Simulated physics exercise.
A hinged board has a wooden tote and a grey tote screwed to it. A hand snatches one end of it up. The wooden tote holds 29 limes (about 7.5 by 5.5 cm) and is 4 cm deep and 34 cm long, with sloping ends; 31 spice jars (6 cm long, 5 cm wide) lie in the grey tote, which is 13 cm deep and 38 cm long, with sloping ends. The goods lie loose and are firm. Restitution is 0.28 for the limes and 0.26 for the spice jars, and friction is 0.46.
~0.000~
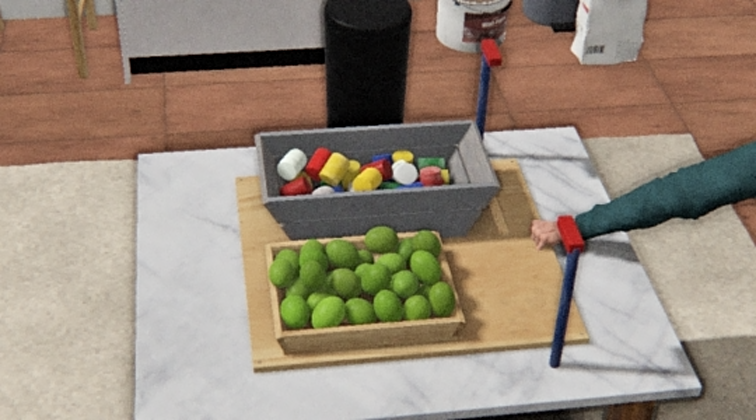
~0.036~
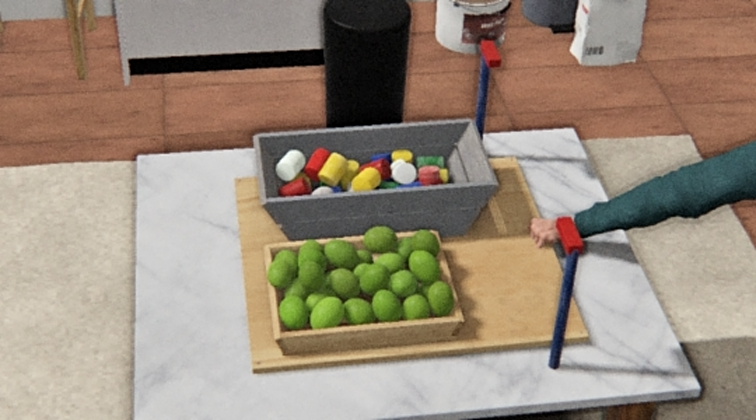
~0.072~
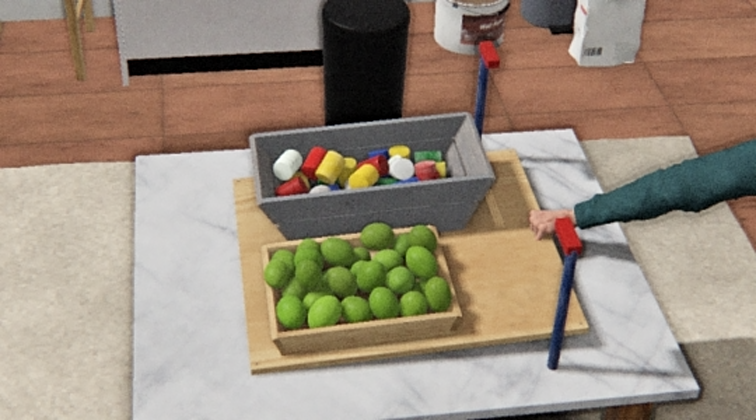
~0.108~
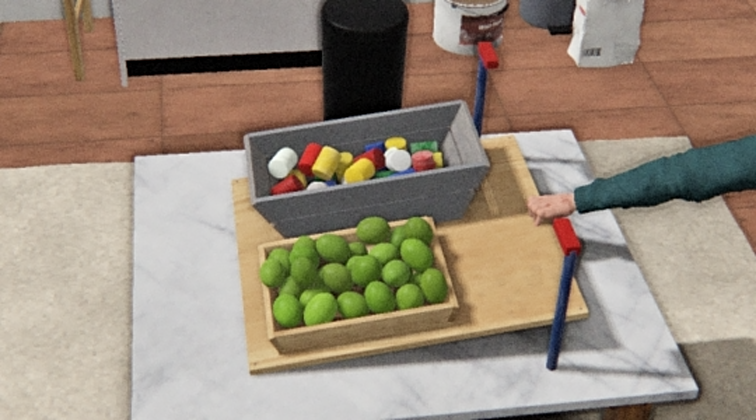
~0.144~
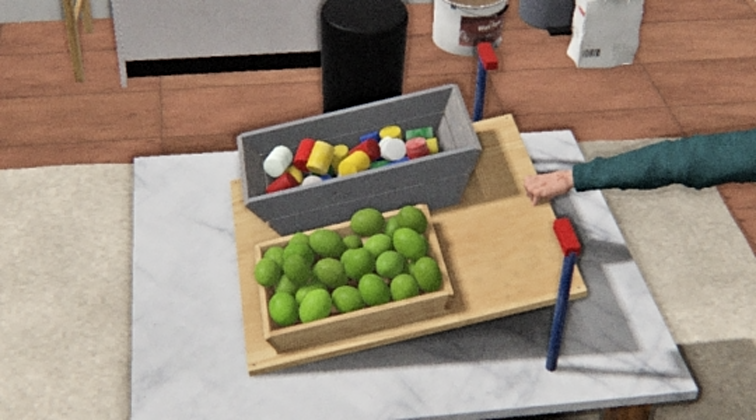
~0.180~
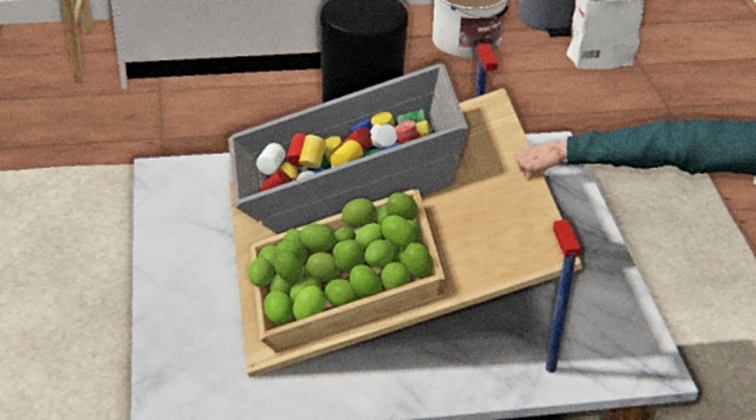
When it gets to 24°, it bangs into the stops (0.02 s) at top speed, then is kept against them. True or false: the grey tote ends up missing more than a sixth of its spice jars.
False.
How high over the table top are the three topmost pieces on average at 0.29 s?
Roughly 36 cm.
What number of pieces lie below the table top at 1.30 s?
Estimate - about 10 in total.
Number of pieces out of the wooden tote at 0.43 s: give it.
Roughly 3 for the wooden tote.
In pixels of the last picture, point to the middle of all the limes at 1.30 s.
Pixel (197, 323), give or take.
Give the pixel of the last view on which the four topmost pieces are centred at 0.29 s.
Around pixel (372, 99).
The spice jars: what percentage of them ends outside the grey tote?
About 5 per cent.
After 0.19 s, it hits the stops.
After 0.29 s, tilt 24°; 1 of 29 out of the wooden tote and 0 of 31 out of the grey tote.
After 0.43 s, tilt 24°; 3 of 29 out of the wooden tote and 0 of 31 out of the grey tote.
After 0.69 s, tilt 24°; 15 of 29 out of the wooden tote and 2 of 31 out of the grey tote.
Outcome (at 1.30 s), 17 of 29 out of the wooden tote and 2 of 31 out of the grey tote. Asked share, 2 of 31, 6 per cent.
